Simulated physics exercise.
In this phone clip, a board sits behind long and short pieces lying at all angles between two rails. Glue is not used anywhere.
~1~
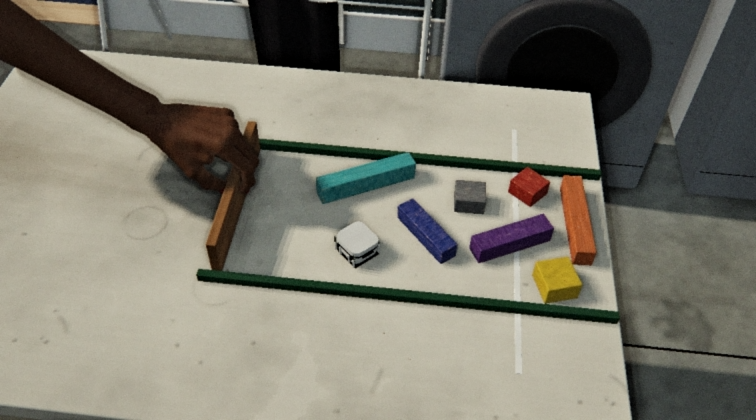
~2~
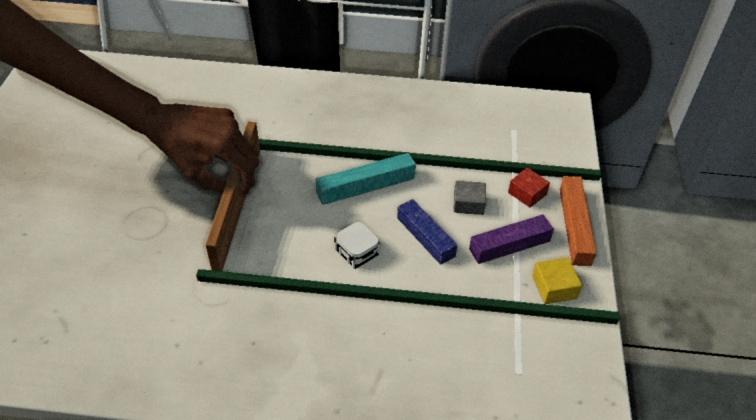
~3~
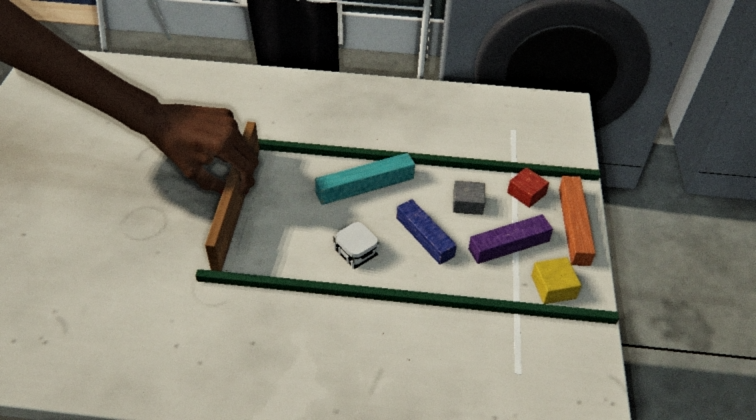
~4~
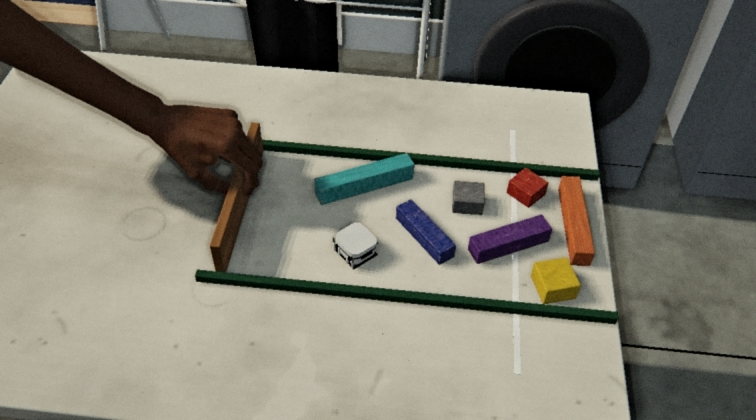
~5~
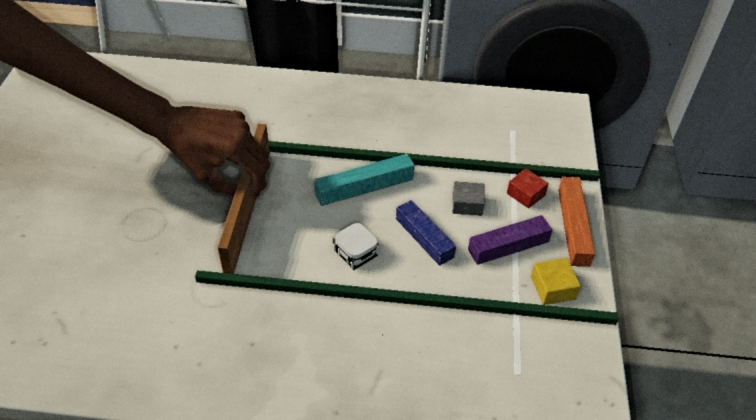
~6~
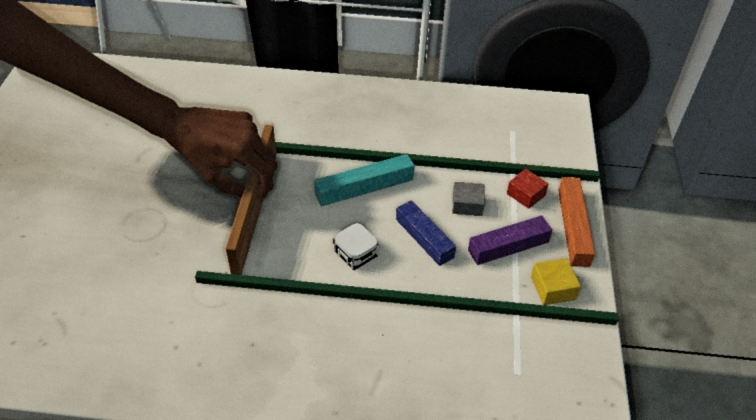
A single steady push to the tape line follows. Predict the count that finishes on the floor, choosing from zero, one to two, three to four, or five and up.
The count on the floor is one to two.
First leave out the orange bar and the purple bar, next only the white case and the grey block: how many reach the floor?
The count is 0 in one try and 1 in the other, in that order.
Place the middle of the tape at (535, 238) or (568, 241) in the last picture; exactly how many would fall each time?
Tallies in order: 1 and 4.
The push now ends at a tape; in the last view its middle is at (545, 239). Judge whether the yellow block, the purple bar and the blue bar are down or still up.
Lab note - yellow block not toppled, purple bar toppled, blue bar not toppled.
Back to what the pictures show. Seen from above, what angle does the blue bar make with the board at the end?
Roughly 30 degrees.
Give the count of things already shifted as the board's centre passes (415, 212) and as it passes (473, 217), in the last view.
So 4, and at the other place 7.
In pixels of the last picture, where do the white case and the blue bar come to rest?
The white case ends at (535, 283) and the blue bar at (542, 246).
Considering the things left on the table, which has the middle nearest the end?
It's the purple bar.
Soon after, none off yet; orange bar at rest near (576, 220); yellow block at rest near (555, 282); red block at rest near (527, 189).
Then, none off yet; orange bar at rest near (576, 220); yellow block at rest near (555, 282); red block moving near (536, 193).
At rest, the number that fall off is one or two; fallen, orange bar.
